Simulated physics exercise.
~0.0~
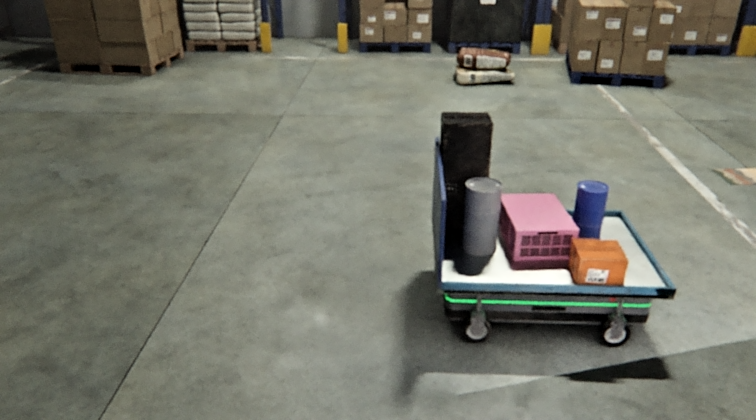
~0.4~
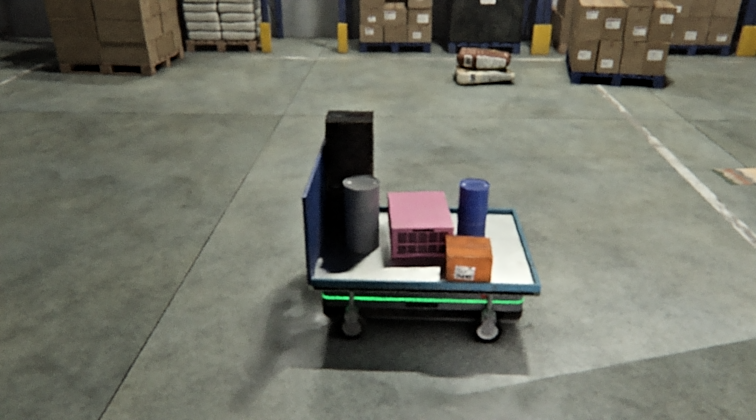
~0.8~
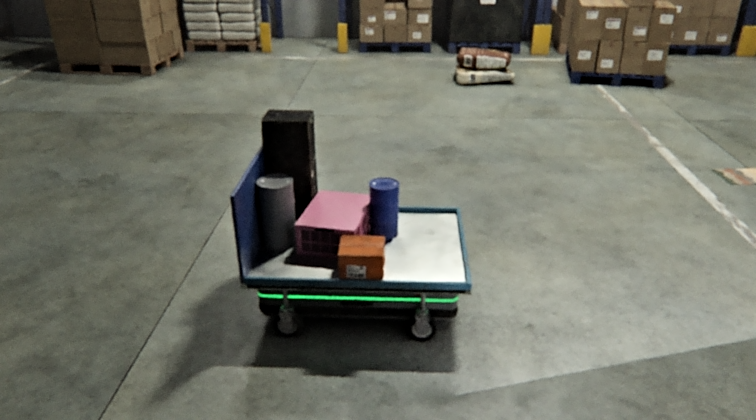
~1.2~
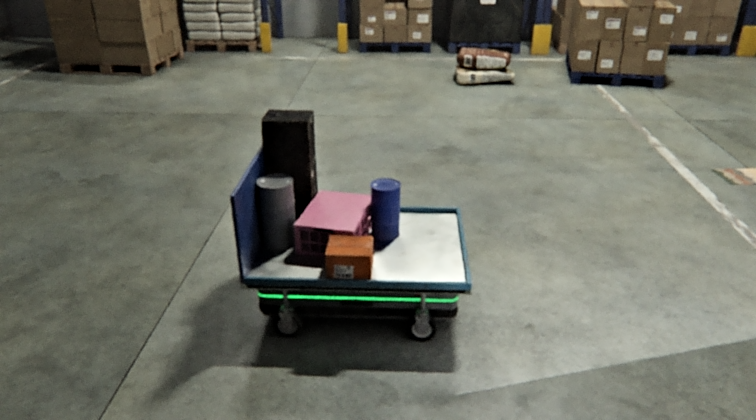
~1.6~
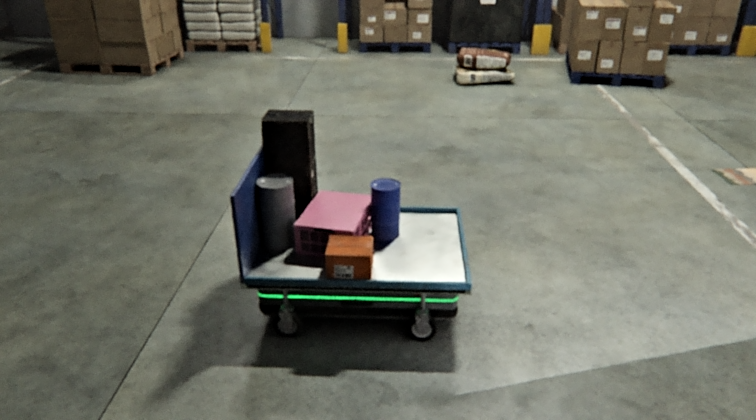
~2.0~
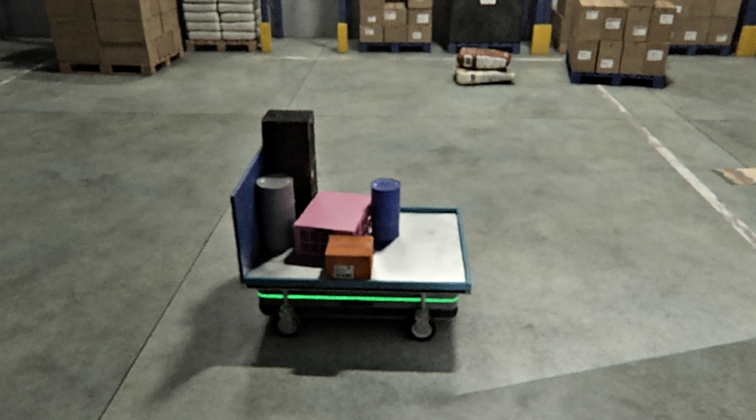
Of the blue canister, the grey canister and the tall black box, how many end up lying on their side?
None of them do. Both canisters and the black box are still upright on the cart after it has stopped.
Loaded blue-edged cart rolling left across a warehouse floor and stopping, its orange parcel sliding slightly left before everything rests, nothing toppled.
